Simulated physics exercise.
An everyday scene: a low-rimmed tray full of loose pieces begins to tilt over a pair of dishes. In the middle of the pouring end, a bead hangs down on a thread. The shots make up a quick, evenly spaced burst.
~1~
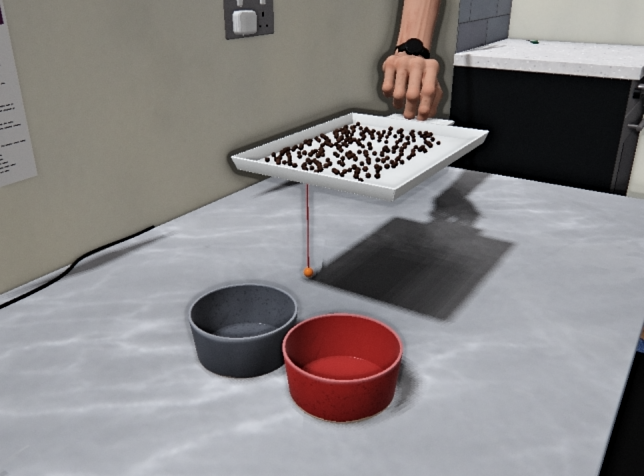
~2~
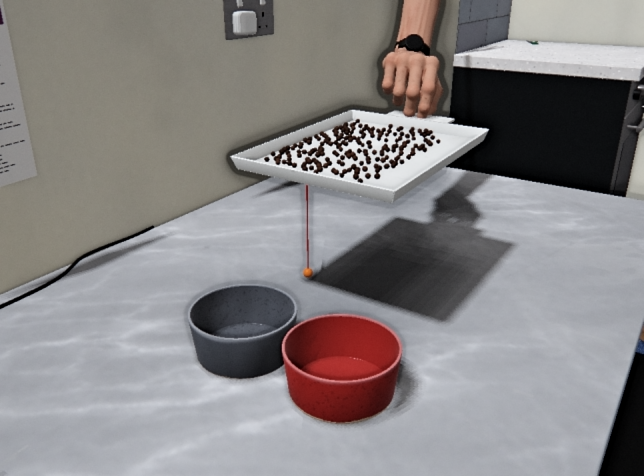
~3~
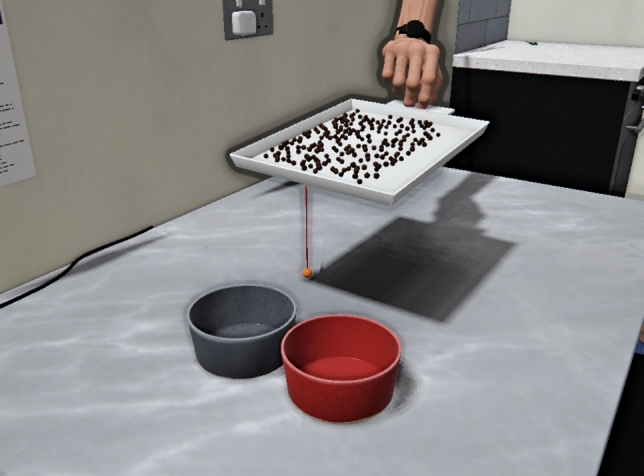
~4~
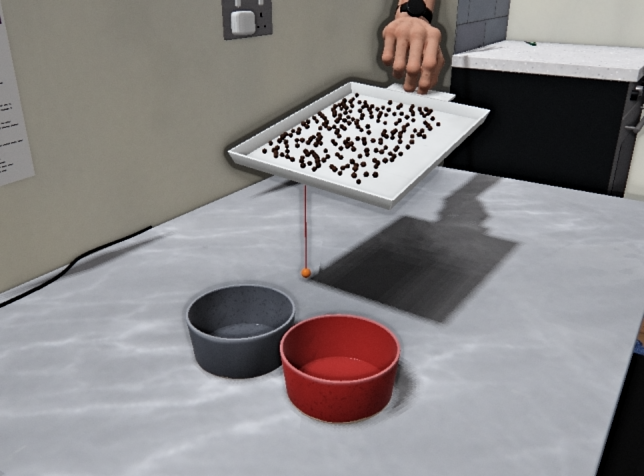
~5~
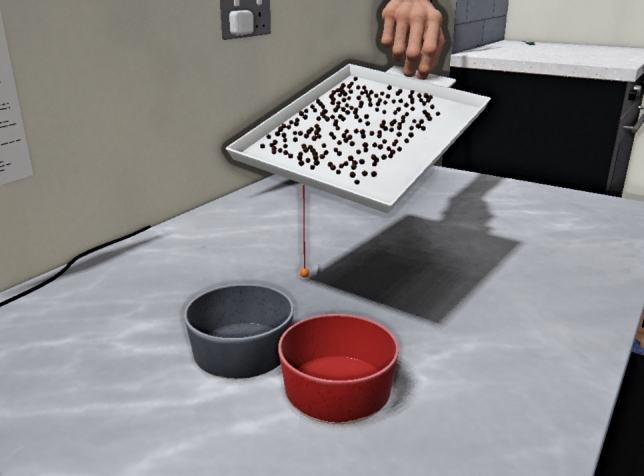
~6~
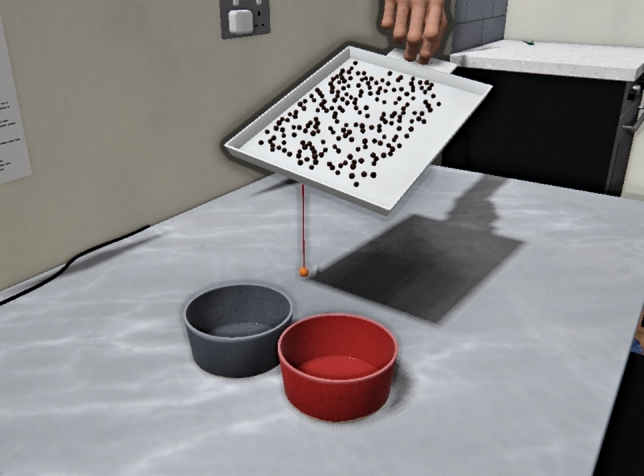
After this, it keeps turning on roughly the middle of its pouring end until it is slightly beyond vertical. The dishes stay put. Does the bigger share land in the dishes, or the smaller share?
The smaller share lands in them.
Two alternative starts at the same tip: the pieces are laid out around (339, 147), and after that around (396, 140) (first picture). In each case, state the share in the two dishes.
About 20 and 30 per cent.
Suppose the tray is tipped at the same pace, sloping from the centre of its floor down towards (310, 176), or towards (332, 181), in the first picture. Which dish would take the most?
1: The dish to the left. 2: The dish to the left.
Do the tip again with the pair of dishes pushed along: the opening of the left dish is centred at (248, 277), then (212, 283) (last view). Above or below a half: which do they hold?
Well, in excess of half at the first spot and not up to half at the second.
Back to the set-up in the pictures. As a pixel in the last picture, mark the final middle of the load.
Resting centre, last picture - approx. (375, 359).
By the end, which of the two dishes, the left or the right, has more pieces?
Noted: Right of the pair.
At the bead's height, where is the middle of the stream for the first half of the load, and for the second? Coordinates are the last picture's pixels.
The leading part at (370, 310), the rest of it at (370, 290).
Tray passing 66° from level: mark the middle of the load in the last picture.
Around (368, 225).
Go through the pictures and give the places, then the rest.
In the first picture, corners of the pouring end at (237, 156) and (393, 187), level; middle of the load at (363, 147), allspice berries; left dish at (209, 352); right dish at (310, 394); bead on its thread at (308, 272).
In the second picture, corners of the pouring end at (237, 156) and (392, 189), level; middle of the load at (363, 145).
In the third picture, corners of the pouring end at (236, 154) and (391, 192), tipped barely, lowest at the right corner; middle of the load at (362, 139).
In the fourth picture, corners of the pouring end at (234, 151) and (390, 197), tipped a little, lowest at the right corner; middle of the load at (361, 130).
In the fifth picture, corners of the pouring end at (232, 147) and (388, 201), tipped clearly, lowest at the right corner; middle of the load at (360, 121).
In the sixth picture, corners of the pouring end at (231, 144) and (388, 205), tipped clearly, lowest at the right corner; middle of the load at (360, 112); left dish at (204, 352); right dish at (305, 394).
Soon after the last picture, tray tipped steeply; about two thirds on the tray; a small part in the right dish; a stray few outside both; about a third in the air.
A little later, tray tipped past a quarter turn; a stray few on the tray; about a quarter in the right dish; about two thirds outside both; a small part in the air.
Later still, tray tipped past a quarter turn; about a quarter in the right dish; about two thirds outside both.
At rest, tray tipped past a quarter turn; about a quarter in the right dish; none in the left dish; about two thirds outside both.
